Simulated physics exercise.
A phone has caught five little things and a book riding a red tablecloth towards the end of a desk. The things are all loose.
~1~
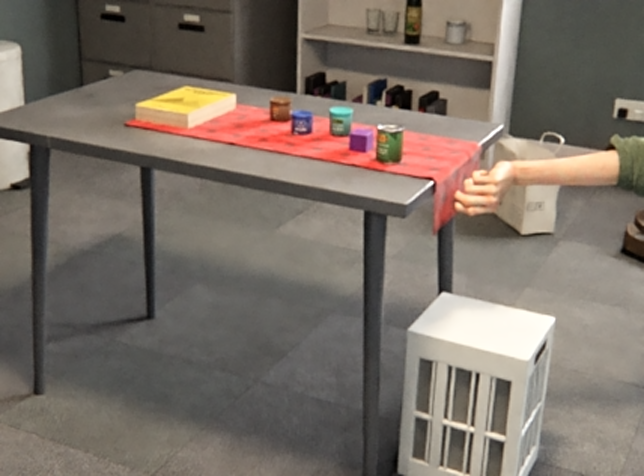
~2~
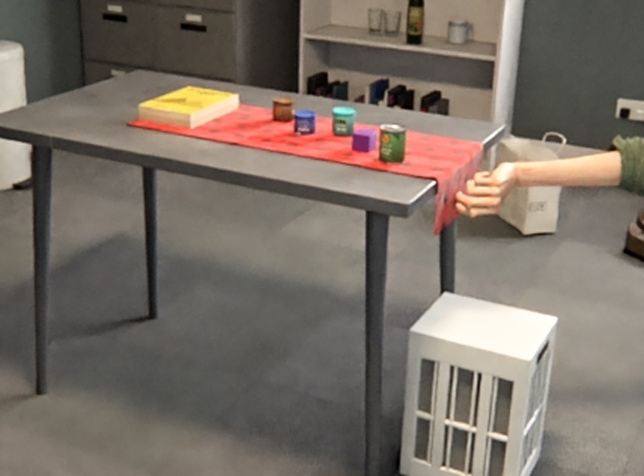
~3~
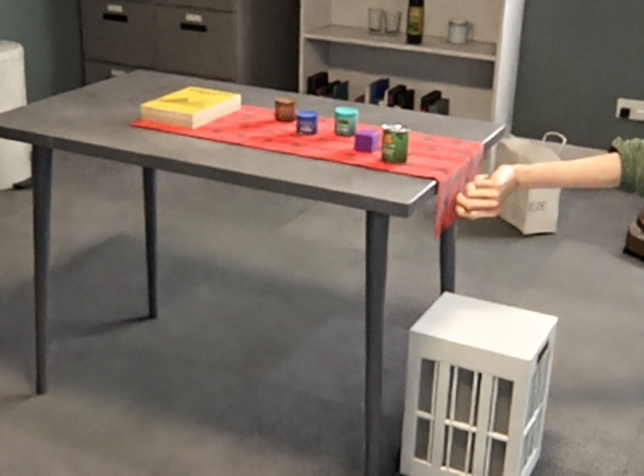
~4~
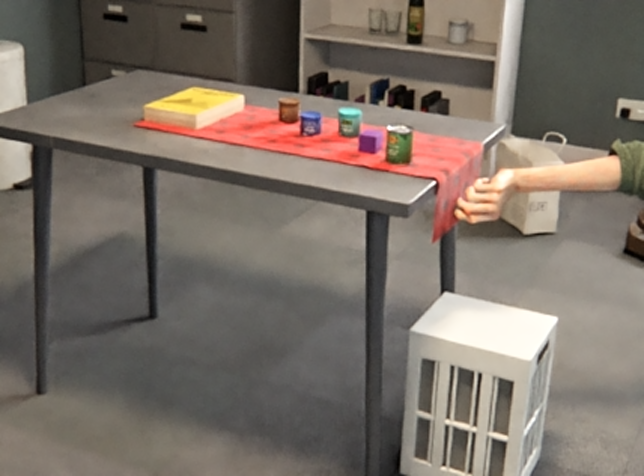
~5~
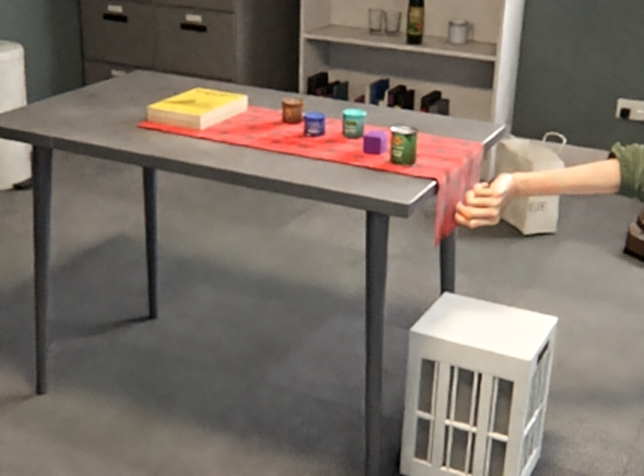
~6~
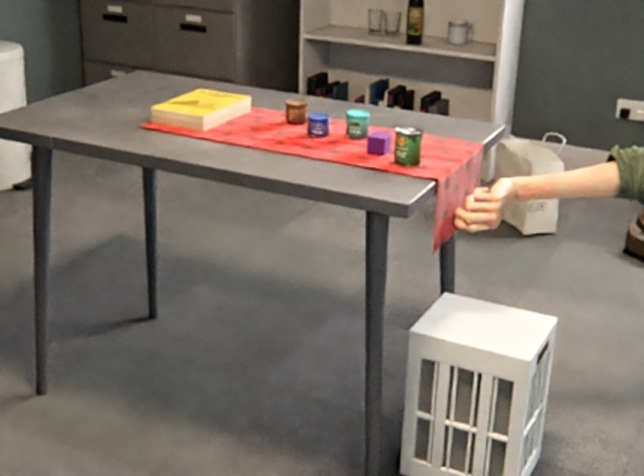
A red cloth slid slowly to the right along a gray table, carrying a yellow book, four small pots and a purple cube, while a hand held its hanging end above a white crate.
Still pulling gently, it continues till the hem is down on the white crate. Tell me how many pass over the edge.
Two pass over it.
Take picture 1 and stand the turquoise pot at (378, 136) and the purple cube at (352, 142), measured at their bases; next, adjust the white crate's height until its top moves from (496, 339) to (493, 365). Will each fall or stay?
Final state: The turquoise pot is no longer up, the purple cube is no longer up.
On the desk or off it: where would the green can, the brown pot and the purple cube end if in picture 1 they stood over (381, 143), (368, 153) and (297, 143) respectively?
The green can ends up off the top, the brown pot ends up off the top, the purple cube ends up on top still.
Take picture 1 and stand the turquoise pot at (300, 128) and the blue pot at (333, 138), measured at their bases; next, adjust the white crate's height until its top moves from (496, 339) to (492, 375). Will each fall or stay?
The turquoise pot keeps its place on top; the blue pot goes over.
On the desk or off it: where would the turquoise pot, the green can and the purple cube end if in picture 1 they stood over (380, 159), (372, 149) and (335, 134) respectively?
As for the turquoise pot, it goes off; the green can goes off; the purple cube stays aboard.
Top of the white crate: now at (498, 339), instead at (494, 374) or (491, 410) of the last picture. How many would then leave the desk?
If so, 3 and 4.
Soon after, hem near (454, 268); all still up.
Then, hem near (453, 300); green can gone.
Further on, hem on the crate; green can and purple cube gone.
At rest, hem on the crate; green can and purple cube gone. The count of fallen things is two.
